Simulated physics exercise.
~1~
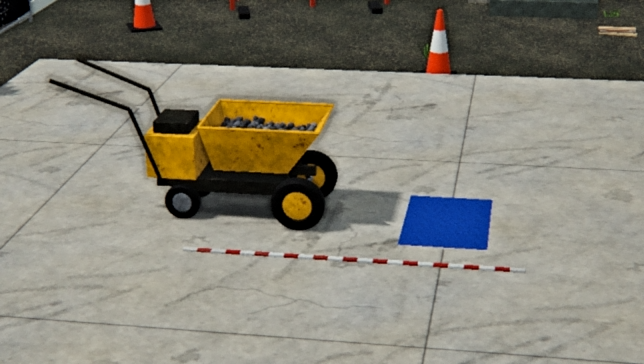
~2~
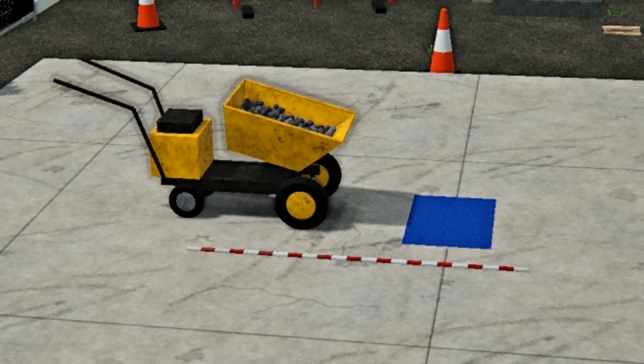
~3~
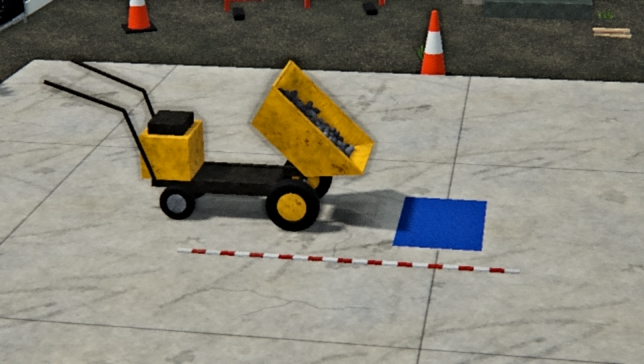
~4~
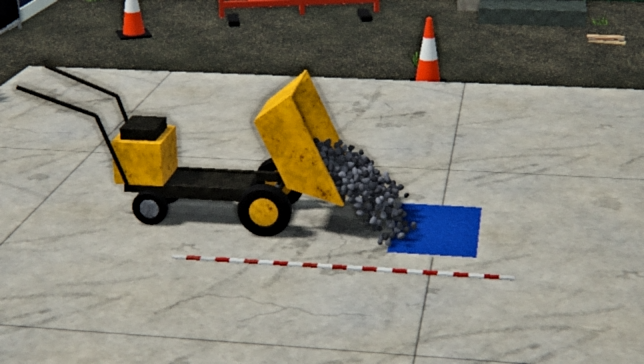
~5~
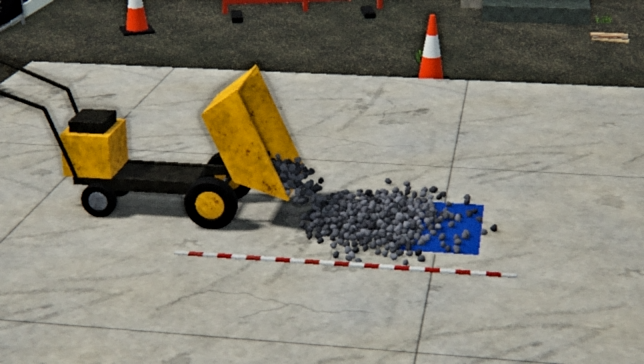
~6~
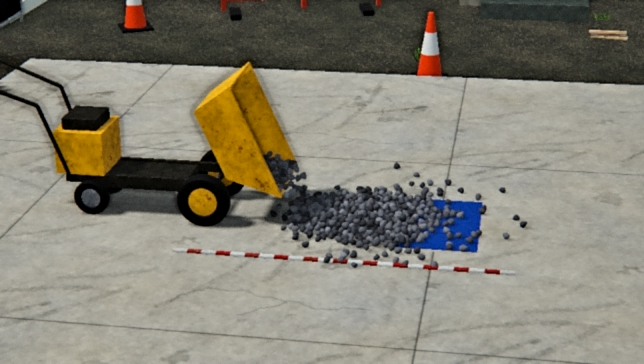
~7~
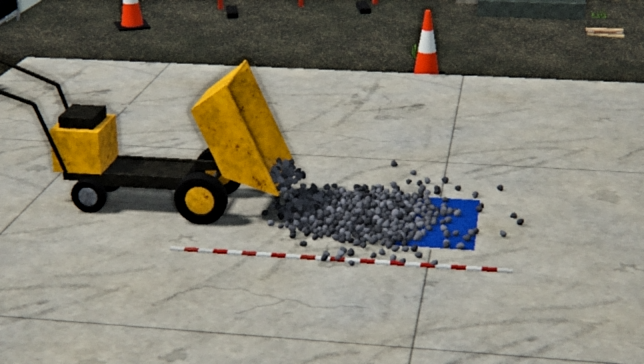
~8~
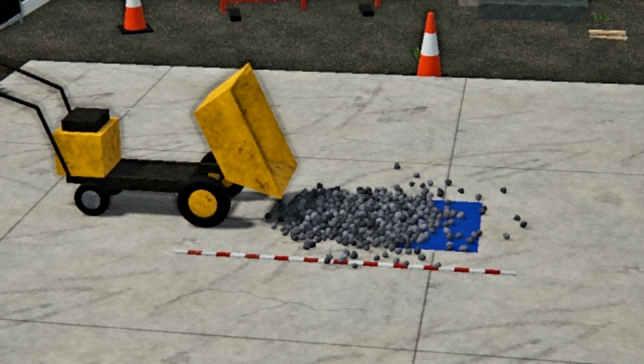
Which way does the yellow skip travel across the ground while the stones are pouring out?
The skip travels to the left, away from the blue sheet, as the barrow rolls back.
